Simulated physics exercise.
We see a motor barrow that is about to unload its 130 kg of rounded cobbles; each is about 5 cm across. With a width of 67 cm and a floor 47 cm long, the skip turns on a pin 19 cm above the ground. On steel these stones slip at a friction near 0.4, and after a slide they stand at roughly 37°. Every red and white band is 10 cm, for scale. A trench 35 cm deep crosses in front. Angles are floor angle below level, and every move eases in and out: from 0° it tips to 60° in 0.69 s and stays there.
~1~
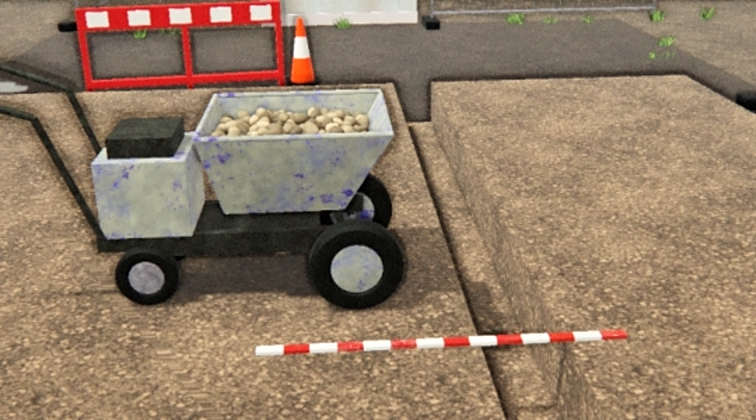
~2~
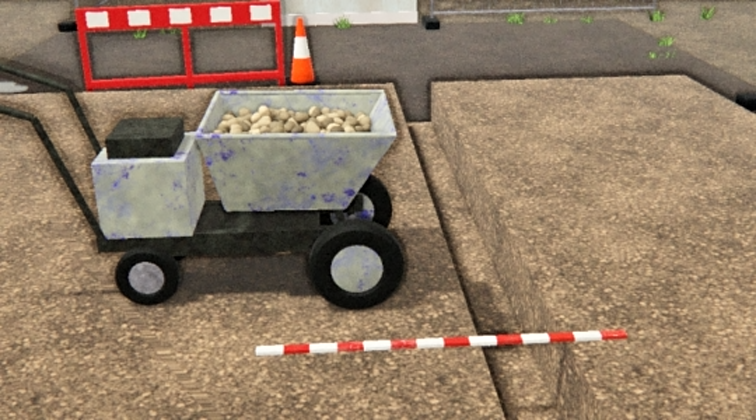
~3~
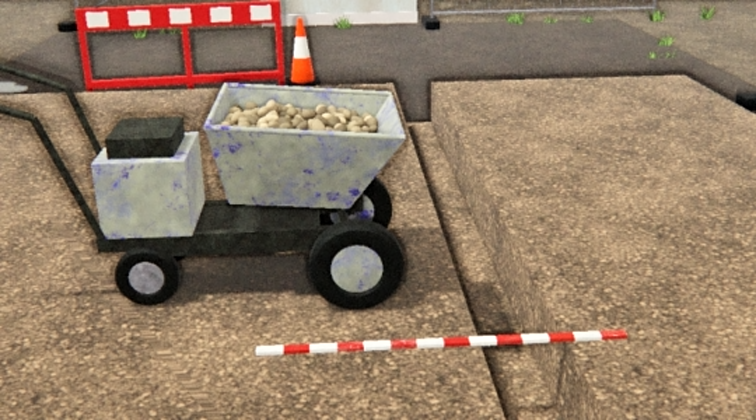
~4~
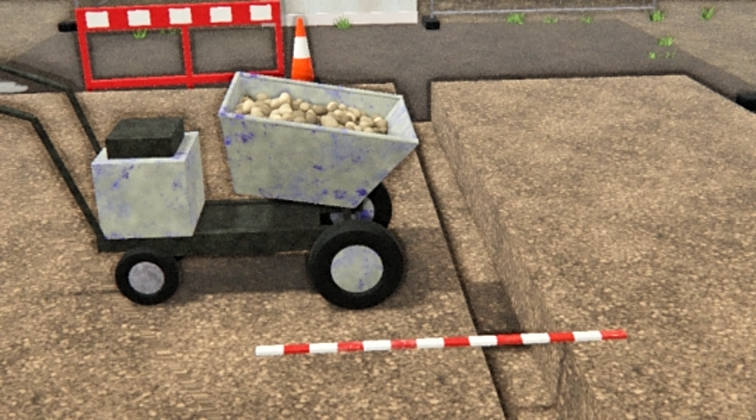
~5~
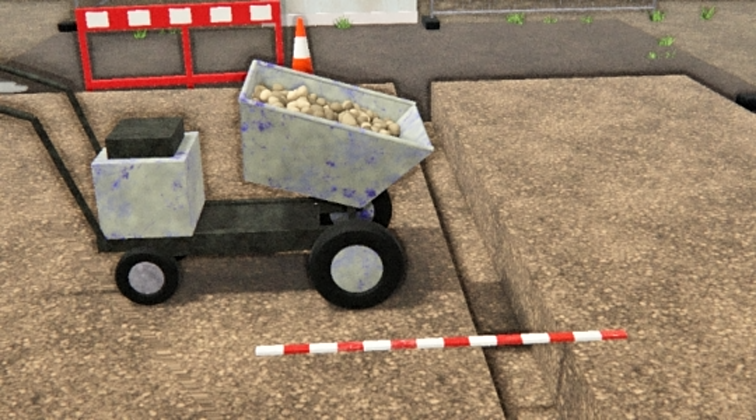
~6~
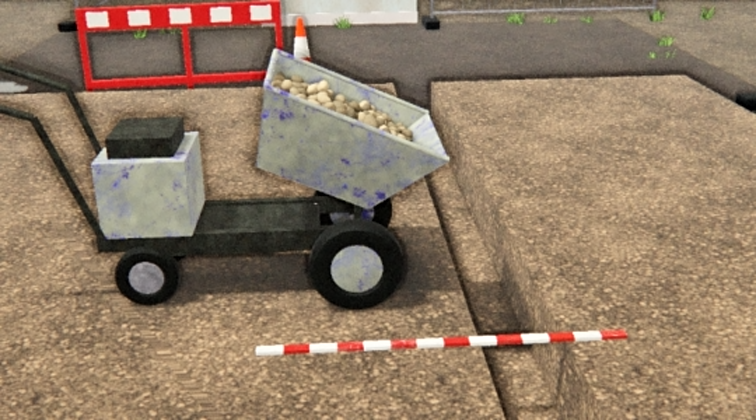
In the video, a small wheeled barrow with a pale, purple-flecked skip full of rounded stones stands left of a trench, behind a red and white pole, as the skip gradually tilts down to the right, its left end rising.
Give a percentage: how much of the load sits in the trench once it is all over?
26 %.
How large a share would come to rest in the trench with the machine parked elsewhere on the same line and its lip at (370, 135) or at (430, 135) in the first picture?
Near 35 and near 10 percent.
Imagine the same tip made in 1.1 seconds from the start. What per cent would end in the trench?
Expected share: Around 30%.
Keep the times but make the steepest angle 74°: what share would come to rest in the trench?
Roughly 50% would end there.
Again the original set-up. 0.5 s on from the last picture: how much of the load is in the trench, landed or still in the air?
I'd say near 10 per cent at that time.
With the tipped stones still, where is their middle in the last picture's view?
The stones end up centred near (538, 265).
Then, 0.2 s after the last picture the floor is at 51°, 100 % in the skip; the foremost stones are at (456, 174).
Then, 0.5 s after the last picture the floor is at 60°, 88 % in the skip, 9 % in the trench, 3 % past the trench; the foremost stones are at (558, 260).
Then, 0.8 s after the last picture the floor is at 60°, 59 % in the skip, 13 % in the trench, 27 % past the trench; the foremost stones are at (681, 261).
Then, 2.8 s after the last picture the floor is at 60°, 46 % in the skip, 26 % in the trench, 28 % past the trench; the foremost stones are past the picture's edge.
